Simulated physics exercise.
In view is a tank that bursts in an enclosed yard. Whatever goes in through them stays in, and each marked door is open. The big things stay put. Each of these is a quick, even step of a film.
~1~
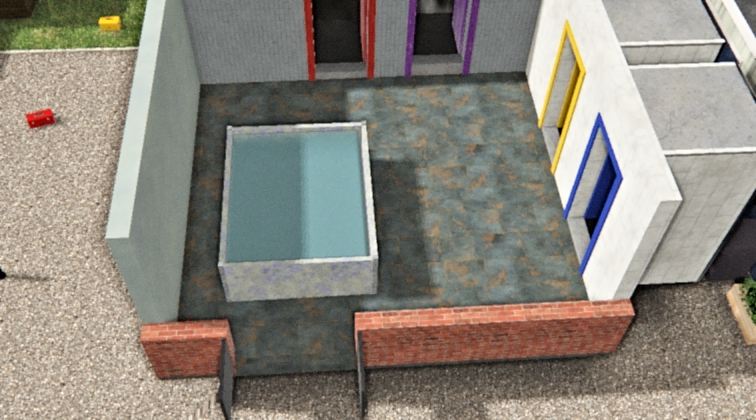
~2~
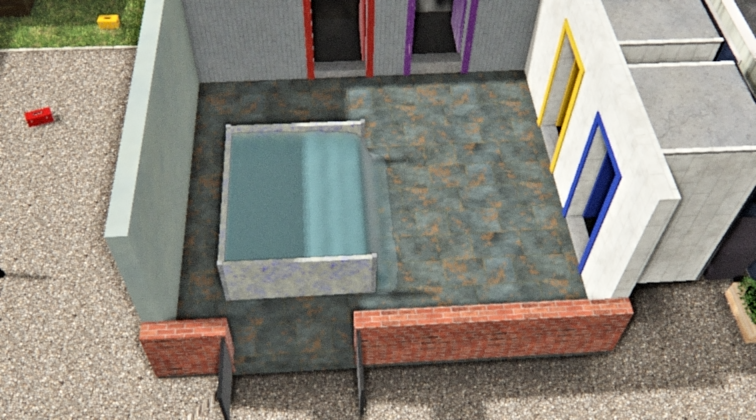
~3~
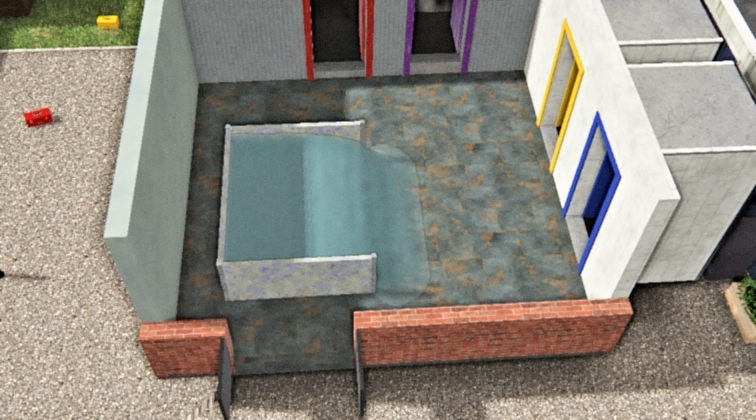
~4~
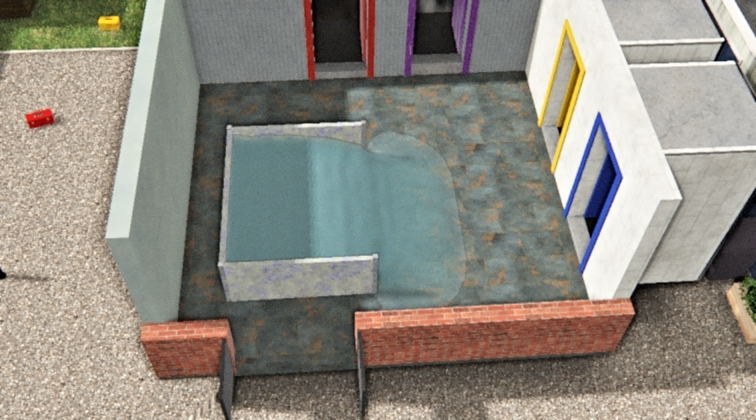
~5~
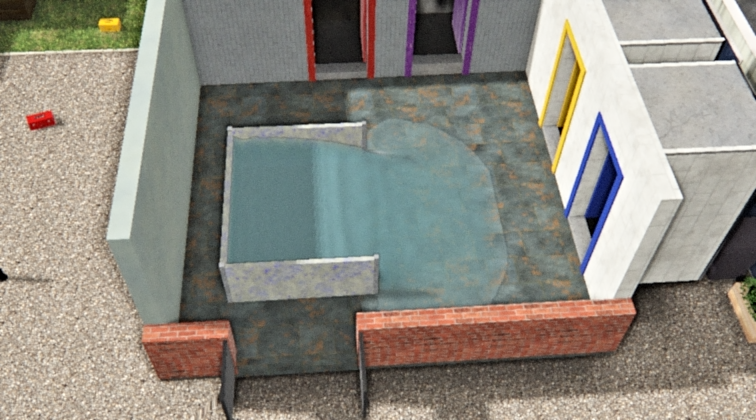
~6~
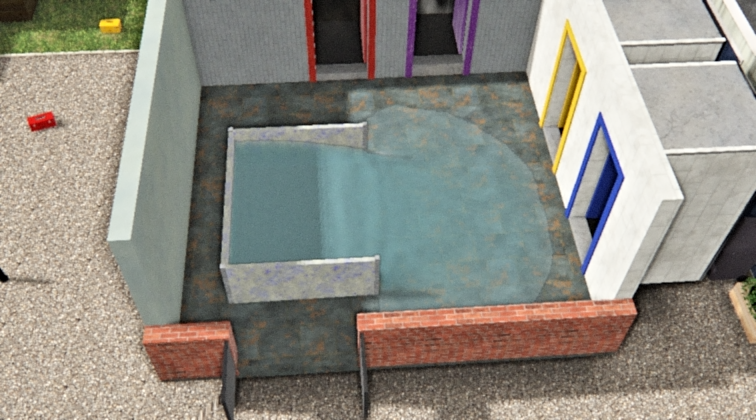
Water in a rectangular tank pours out through its open right side and spreads rightward across the mottled floor of a walled yard, widening in a rounded sheet toward the yellow and blue doorways and along the low brick wall.
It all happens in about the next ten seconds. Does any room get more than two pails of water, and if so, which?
Door by door: The purple door does not; the yellow door does; the blue door does; the red door does not.
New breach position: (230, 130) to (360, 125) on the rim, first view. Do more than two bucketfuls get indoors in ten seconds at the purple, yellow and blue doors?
Door by door: Purple door remains below the line; yellow door crosses the line; blue door crosses the line.
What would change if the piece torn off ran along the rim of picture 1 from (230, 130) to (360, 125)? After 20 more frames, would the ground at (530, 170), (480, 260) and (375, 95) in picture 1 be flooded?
Taken in turn they're swamped, unwetted and swamped.
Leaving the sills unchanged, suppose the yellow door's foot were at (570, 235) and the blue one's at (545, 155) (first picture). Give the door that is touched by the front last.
The last to get wet is the red one.
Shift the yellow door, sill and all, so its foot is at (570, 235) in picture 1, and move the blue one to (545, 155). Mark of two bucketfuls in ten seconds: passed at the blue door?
As I see it, blue crosses the line.
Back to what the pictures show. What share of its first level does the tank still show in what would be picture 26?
Somewhere near 18 %, give or take.
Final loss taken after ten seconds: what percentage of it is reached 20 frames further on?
I'd put it at 70 per cent.
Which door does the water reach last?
The red one.
A moment on, water covers 55 % of the floor; the purple door wet at the sill, nothing in, the yellow door over two buckets in, the blue door far over two buckets in, the red door not reached.
Next, water covers 55 % of the floor; the purple door wet at the sill, nothing in, the yellow door far over two buckets in, the blue door far over two buckets in, the red door not reached.
Then, water covers 60 % of the floor; the purple door wet at the sill, nothing in, the yellow door far over two buckets in, the blue door far over two buckets in, the red door not reached.
Later, water covers 95 % of the floor; the purple door wet at the sill, nothing in, the yellow door far over two buckets in, the blue door far over two buckets in, the red door wet at the sill, nothing in.
In the end, water covers 95 % of the floor; the purple door wet at the sill, nothing in, the yellow door far over two buckets in, the blue door far over two buckets in, the red door wet at the sill, nothing in.
